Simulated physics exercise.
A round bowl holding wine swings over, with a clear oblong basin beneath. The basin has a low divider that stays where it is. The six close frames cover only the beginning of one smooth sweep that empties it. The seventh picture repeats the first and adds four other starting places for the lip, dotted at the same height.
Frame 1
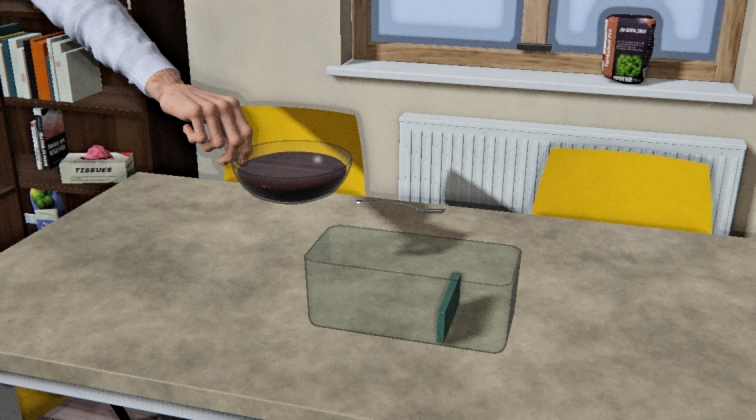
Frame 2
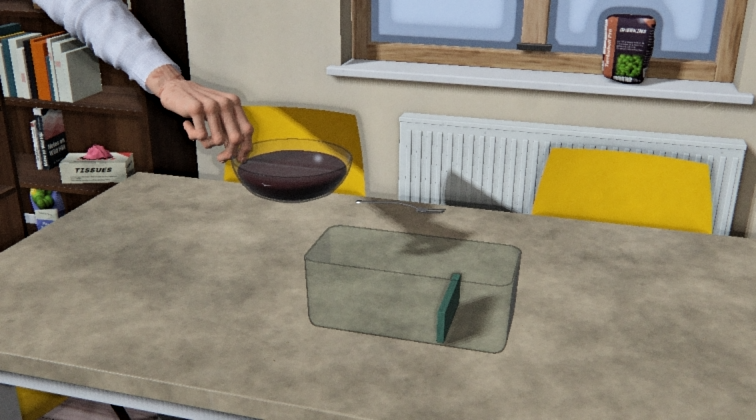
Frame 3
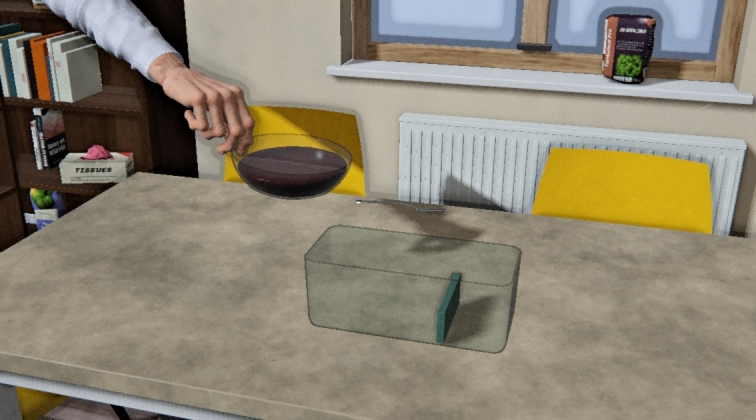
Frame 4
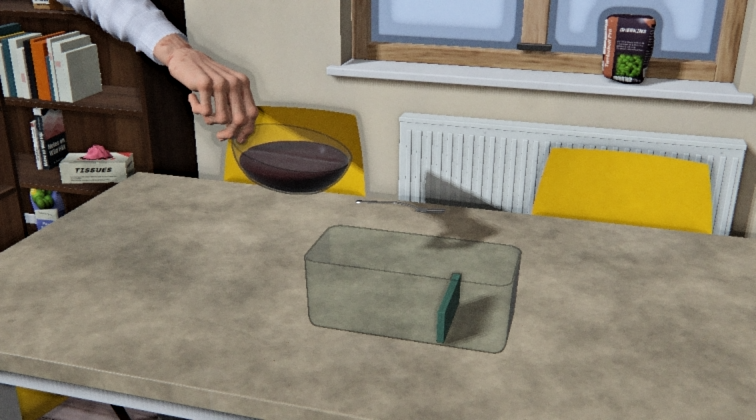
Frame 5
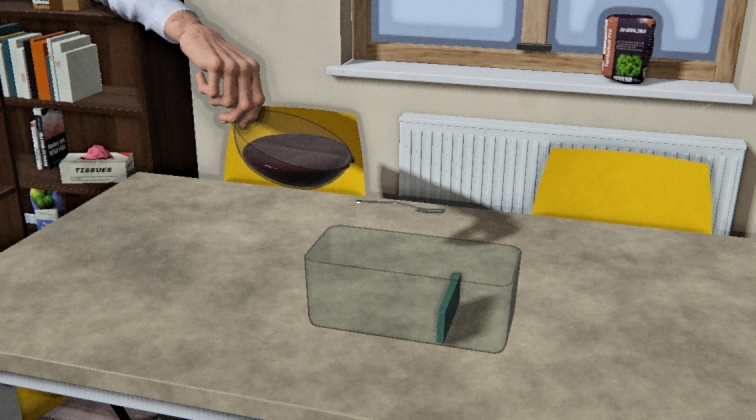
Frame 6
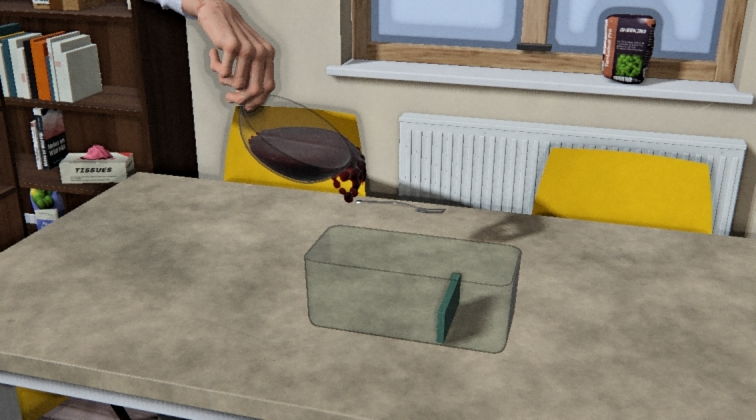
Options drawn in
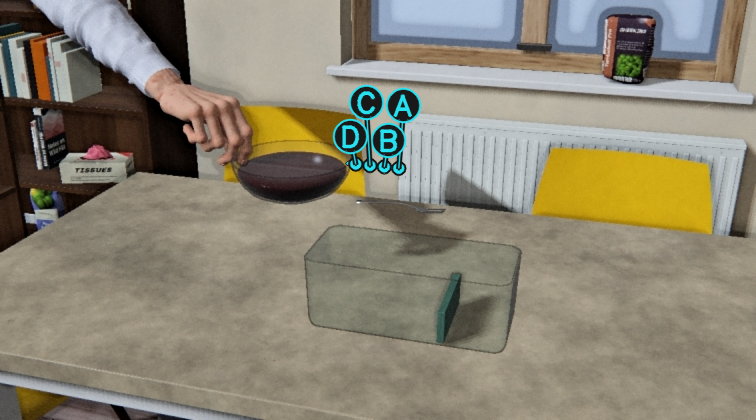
A hand held a round glass bowl of dark red wine above a clear oblong basin on a table, then gradually tilted it to the right until some wine came over the lip.
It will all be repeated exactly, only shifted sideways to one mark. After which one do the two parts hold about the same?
Dot B does it best.
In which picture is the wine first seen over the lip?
Picture 5.
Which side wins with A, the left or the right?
The right one.
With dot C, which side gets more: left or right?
The left one.
On the marked copy, A at (398, 168); B at (384, 166); C at (370, 165); D at (355, 164).
With A, about 21 % ends left of the wall and 78 % right of it.
With B, about 45 % ends left of the wall and 54 % right of it.
With C, about 82 % ends left of the wall and 17 % right of it.
With D, about 94 % ends left of the wall and 3 % right of it; 3 % is lost outside.
